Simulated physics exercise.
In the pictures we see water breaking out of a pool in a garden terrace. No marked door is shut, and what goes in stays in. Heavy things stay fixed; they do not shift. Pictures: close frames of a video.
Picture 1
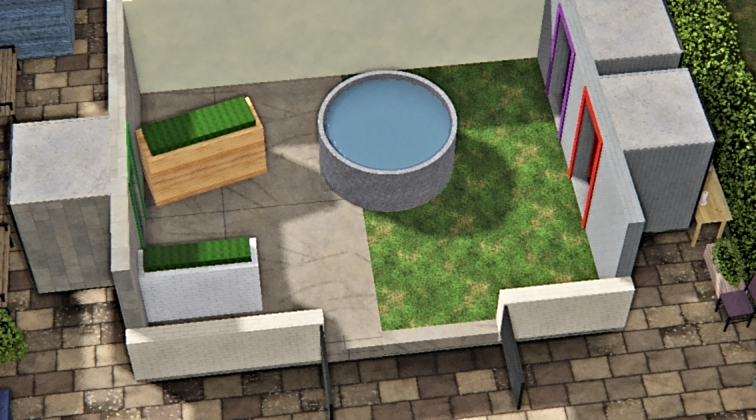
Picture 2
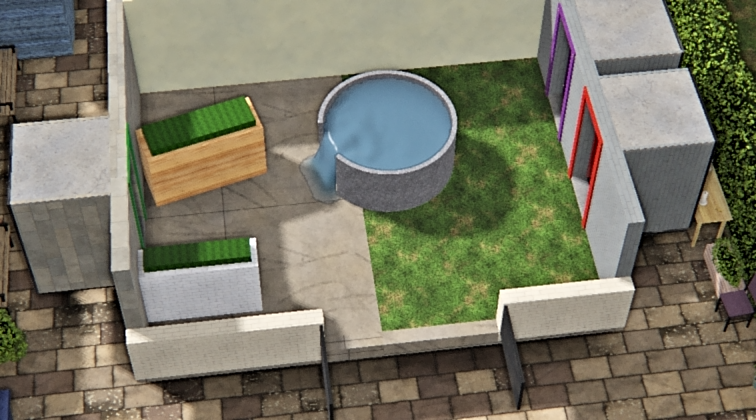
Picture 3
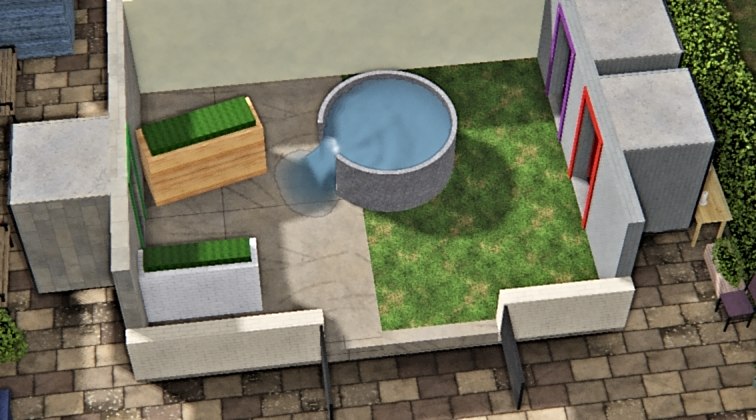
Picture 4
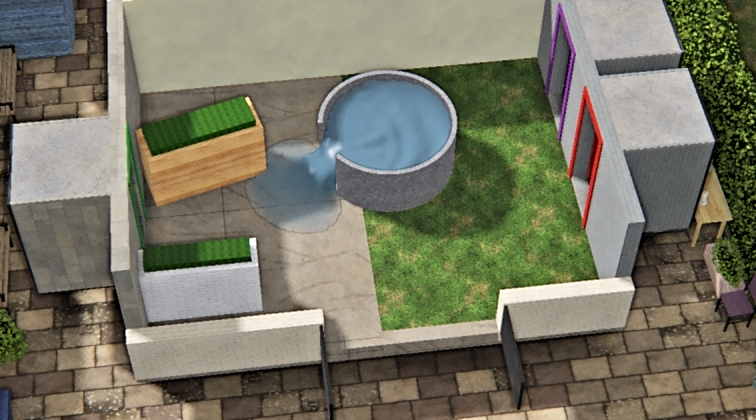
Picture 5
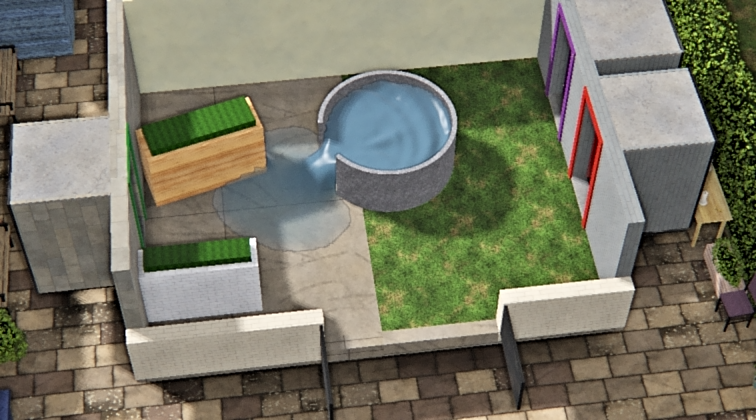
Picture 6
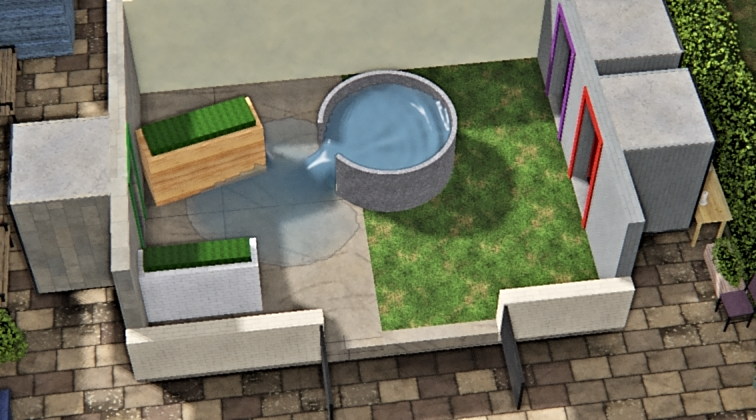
At the start, a round grey tank full of still water stands in a walled terrace, between paving and grass. A gap opens in its left side and water pours out onto the paving, then the pool spreads leftward and toward the viewer, between two planters.
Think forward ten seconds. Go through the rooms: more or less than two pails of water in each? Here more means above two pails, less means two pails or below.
Red door: Less; purple door: Less; green door: More.
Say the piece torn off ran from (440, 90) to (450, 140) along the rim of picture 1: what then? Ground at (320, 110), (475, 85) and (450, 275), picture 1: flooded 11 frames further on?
In the order given: Untouched, swamped and untouched.
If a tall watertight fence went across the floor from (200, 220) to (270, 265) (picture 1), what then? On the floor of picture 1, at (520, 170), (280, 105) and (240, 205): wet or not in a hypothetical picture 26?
Reading them off in sequence: Spared, swamped, swamped.
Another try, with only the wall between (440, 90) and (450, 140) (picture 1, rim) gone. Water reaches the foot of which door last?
It would be the green one.
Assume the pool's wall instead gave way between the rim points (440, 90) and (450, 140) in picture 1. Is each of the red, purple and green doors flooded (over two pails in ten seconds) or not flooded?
The red one tops the mark; the purple one tops the mark; the green one falls short.
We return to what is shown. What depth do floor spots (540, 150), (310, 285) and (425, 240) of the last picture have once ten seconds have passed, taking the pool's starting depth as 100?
Some 2, 6 and 6 in a hundred.
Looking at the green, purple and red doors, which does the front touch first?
It's the one in green.
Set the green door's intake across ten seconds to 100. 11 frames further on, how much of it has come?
Around 35 in a hundred.
A moment on, water covers 30 % of the floor; the red door not reached, the purple door not reached, the green door over two buckets in.
Next, water covers 35 % of the floor; the red door not reached, the purple door not reached, the green door far over two buckets in.
Then, water covers 50 % of the floor; the red door not reached, the purple door not reached, the green door far over two buckets in.
Later, water covers 70 % of the floor; the red door not reached, the purple door not reached, the green door far over two buckets in.
In the end, water covers 95 % of the floor; the red door not reached, the purple door wet at the sill, nothing in, the green door far over two buckets in.
